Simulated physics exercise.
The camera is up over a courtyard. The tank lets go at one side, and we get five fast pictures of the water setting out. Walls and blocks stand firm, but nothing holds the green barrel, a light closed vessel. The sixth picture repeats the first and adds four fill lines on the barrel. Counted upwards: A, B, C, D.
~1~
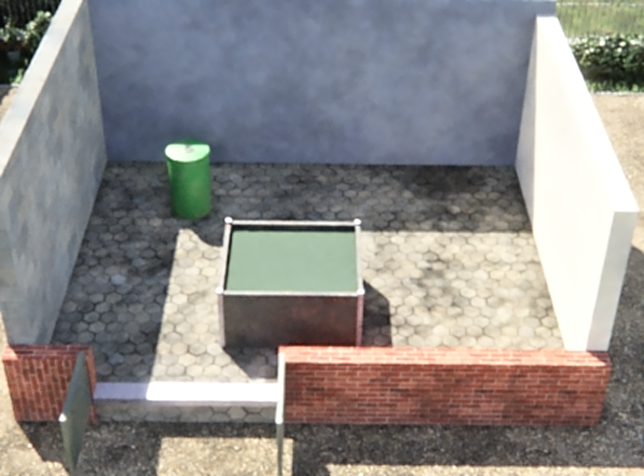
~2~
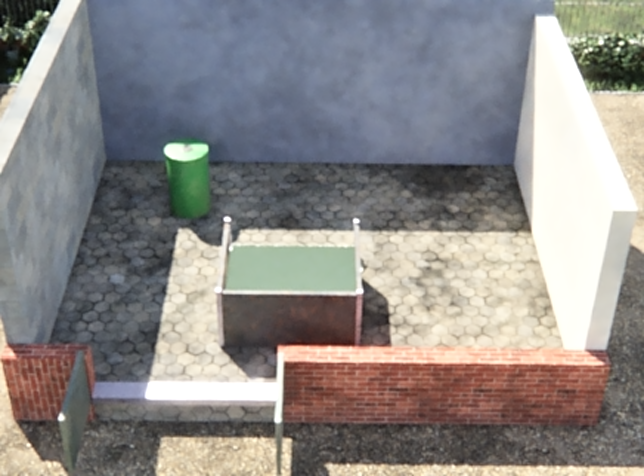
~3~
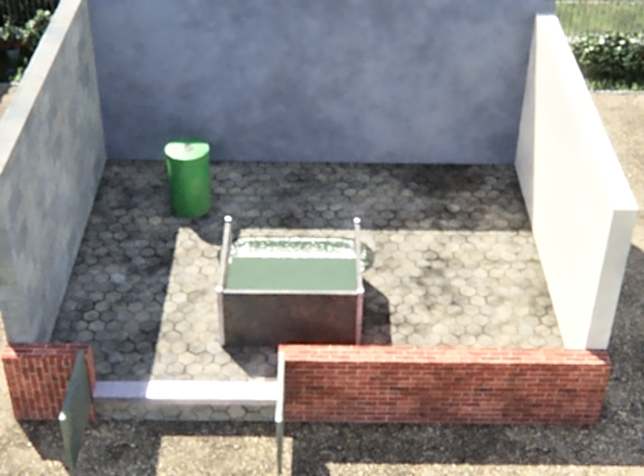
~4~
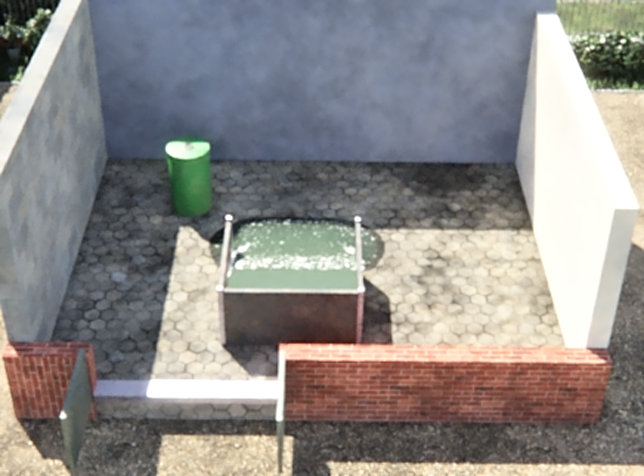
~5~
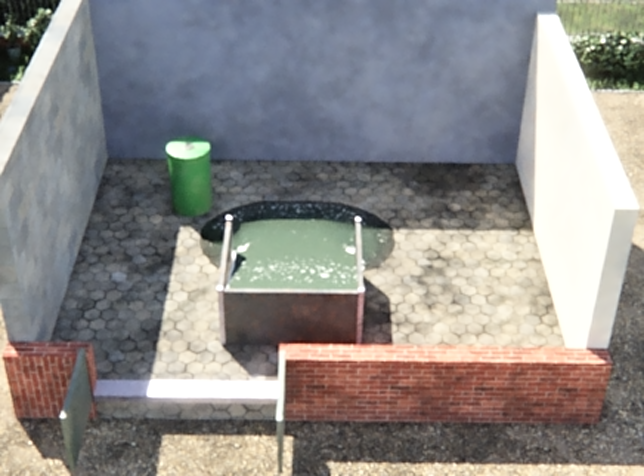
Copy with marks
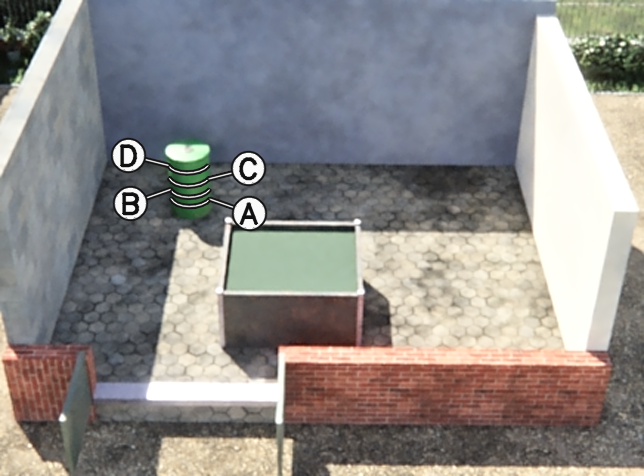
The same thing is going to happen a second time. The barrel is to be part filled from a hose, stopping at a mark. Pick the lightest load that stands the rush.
A will do.
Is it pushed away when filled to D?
No, that is safe.
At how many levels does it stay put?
All four.
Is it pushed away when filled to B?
No, that is safe.
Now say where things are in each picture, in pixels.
Lid of the green barrel at (188, 150); tank full, its middle at (292, 262); open gate at (186, 349), in the first picture.
Water covers 2 % of the ground, mostly out of sight from here, in the second picture.
Water covers 5 % of the ground, mostly out of sight from here, in the third picture.
In the fourth picture, 8 % of the ground under water, its edge towards the barrel at (216, 244).
Lid of the green barrel at (188, 147); 12 % of the ground under water, its edge towards the barrel at (214, 226), in the fifth picture.
In white, A at (189, 206); B at (188, 197); C at (187, 186); D at (186, 173); from the bottom up A, B, C, D.
With A, it does not move.
With B, it does not move.
With C, it does not move.
With D, it does not move.
